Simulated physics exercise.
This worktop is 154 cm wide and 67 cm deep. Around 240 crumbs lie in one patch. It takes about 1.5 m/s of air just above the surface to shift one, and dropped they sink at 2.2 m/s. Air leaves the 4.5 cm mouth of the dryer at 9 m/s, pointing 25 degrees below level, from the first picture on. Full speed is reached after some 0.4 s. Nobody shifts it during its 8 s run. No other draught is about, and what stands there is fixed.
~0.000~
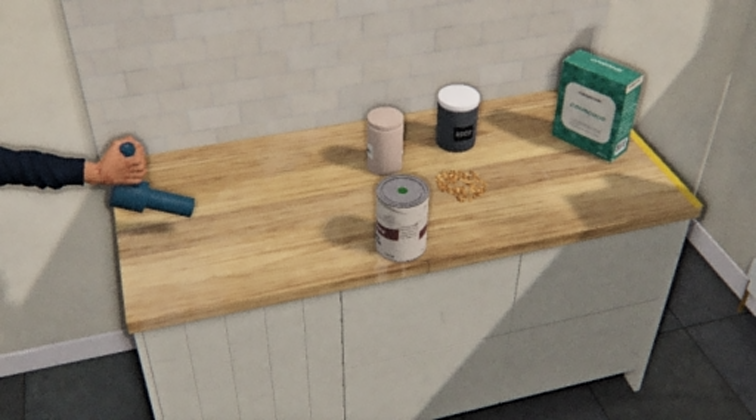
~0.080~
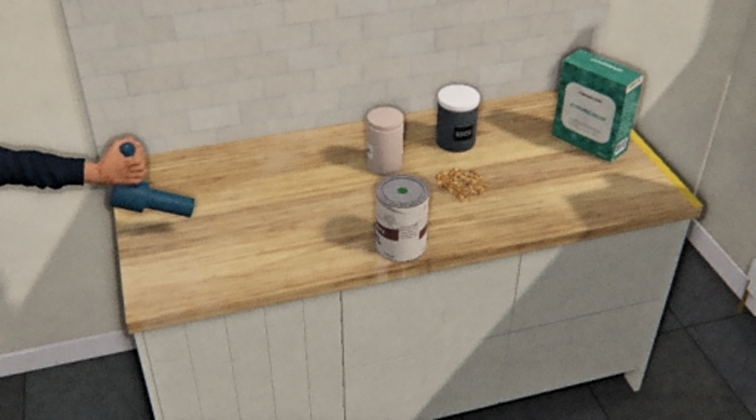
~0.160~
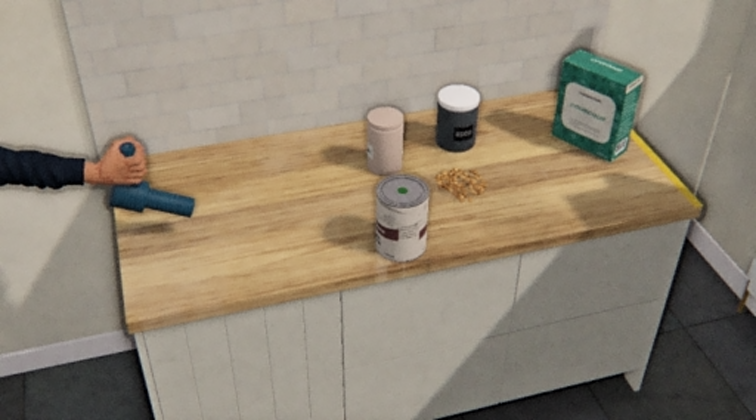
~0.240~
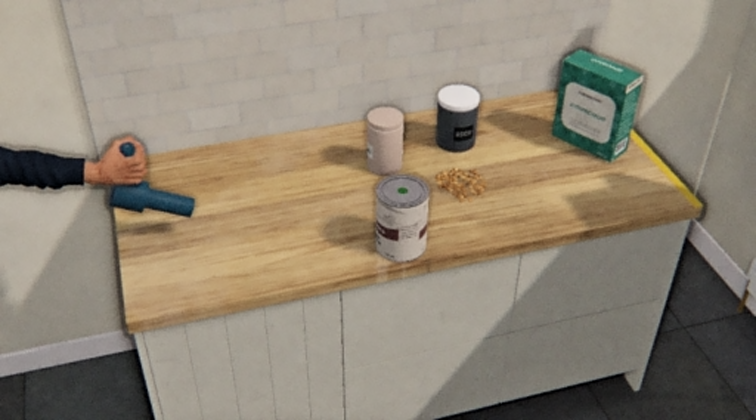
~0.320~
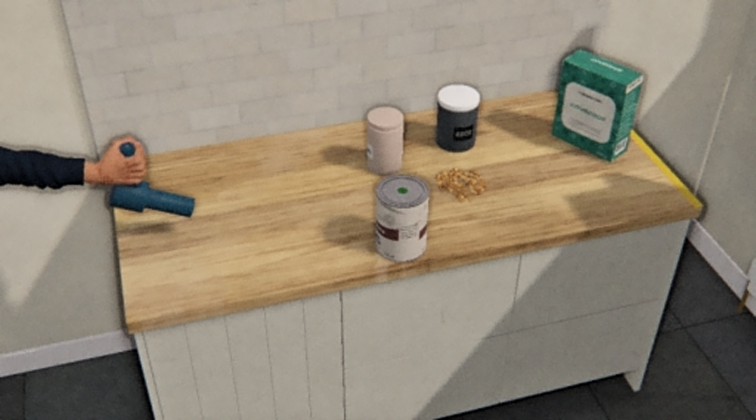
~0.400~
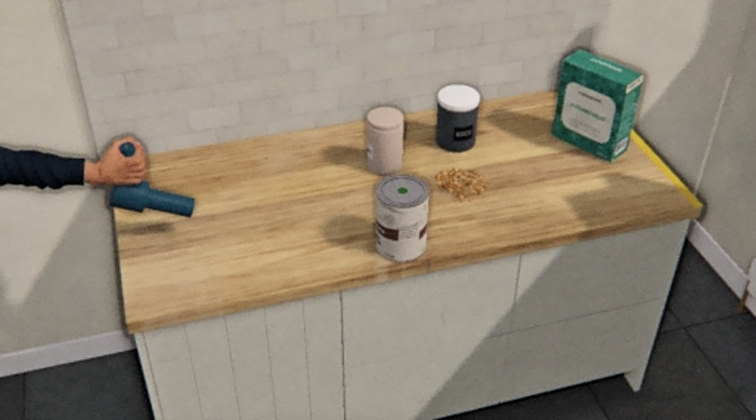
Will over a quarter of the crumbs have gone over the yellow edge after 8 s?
More than a quarter over the yellow edge: Yes.
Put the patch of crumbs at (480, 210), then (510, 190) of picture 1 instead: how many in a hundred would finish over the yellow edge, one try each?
In turn about 60 %, 70 %.
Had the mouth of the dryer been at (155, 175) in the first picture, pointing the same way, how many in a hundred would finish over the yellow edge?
It would be near 40 %.
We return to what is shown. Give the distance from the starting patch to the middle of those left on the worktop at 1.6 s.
About 40 cm.
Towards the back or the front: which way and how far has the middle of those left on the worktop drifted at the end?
Towards the back, some 5 cm.
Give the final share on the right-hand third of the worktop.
Near 60 %.
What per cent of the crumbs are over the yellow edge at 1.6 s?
About 30 %.
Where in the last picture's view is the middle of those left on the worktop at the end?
At about (578, 150).
After 1.6 s, 32 % are over the yellow edge; the middle of those still in play is near (578, 152); 55 % have settled or left.
After 2.6 s, 37 % are over the yellow edge; the middle of those still in play is near (578, 150); 65 % have settled or left.
After 4.4 s, 40 % are over the yellow edge; the middle of those still in play is near (578, 150); 71 % have settled or left.
After 8.0 s, at the end, 41 % are over the yellow edge; the middle of those still in play is near (578, 150).
